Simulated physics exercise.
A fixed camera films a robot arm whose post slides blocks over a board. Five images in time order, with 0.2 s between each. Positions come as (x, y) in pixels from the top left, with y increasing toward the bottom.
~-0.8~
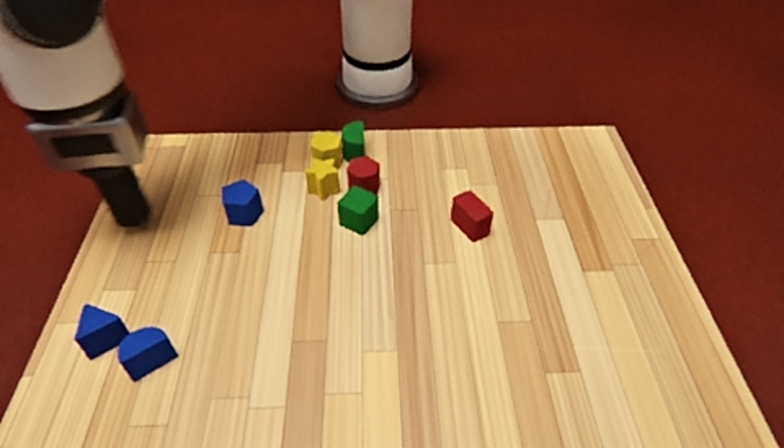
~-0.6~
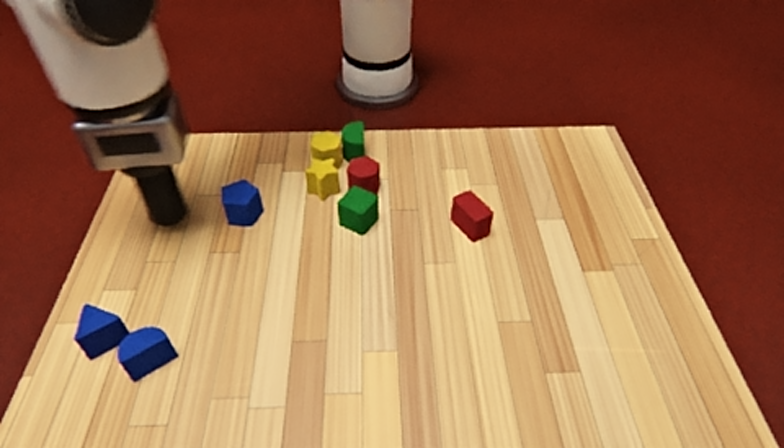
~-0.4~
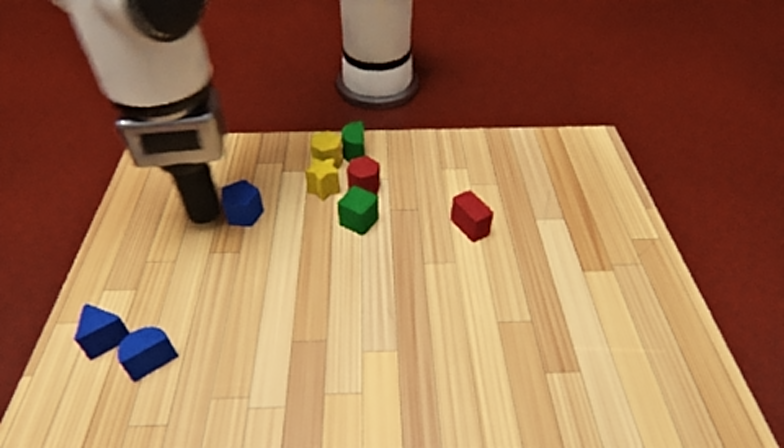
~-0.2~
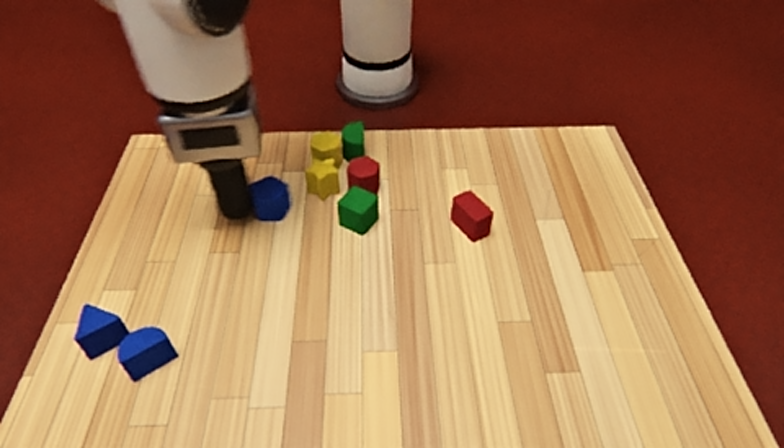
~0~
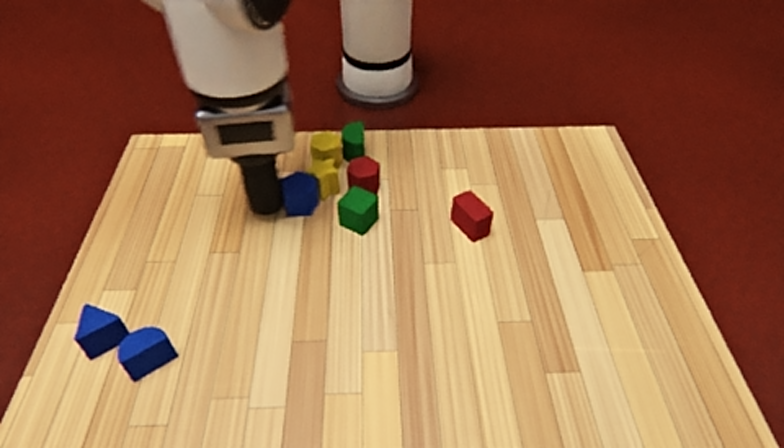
Robot arm moving right across a wooden board, pushing a blue block up beside a cluster of yellow, red and green blocks.
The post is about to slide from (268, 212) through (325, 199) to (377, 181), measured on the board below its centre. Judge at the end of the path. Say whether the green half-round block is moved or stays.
The green half-round block changes place.
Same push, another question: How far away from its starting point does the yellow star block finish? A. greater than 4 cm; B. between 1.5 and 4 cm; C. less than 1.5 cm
I choose A.
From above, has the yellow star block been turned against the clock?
Yes, that is what happens.
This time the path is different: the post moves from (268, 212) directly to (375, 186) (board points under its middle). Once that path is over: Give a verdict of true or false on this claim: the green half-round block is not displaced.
That statement is not accurate.
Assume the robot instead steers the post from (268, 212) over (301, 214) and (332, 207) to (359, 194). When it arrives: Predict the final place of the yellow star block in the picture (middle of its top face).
Put as a pixel place, it's (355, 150).
On the path given first. One third of the way, post (306, 195); blue pentagonal block (336, 172), turned 15° anticlockwise; yellow star block (348, 153), turned 20° anticlockwise; red hexagon (371, 165), turned 20° clockwise.
Two thirds of the way, post (343, 185); blue pentagonal block (373, 162), turned 15° anticlockwise; yellow star block (374, 143), turned 25° anticlockwise; green half-round block (360, 127), turned 40° anticlockwise; red hexagon (403, 161), turned 50° clockwise.
At the end, post (376, 173); blue pentagonal block (407, 154); yellow star block (387, 139), turned 70° anticlockwise; green half-round block (359, 126), turned 45° anticlockwise; red hexagon (437, 159), turned 70° clockwise.
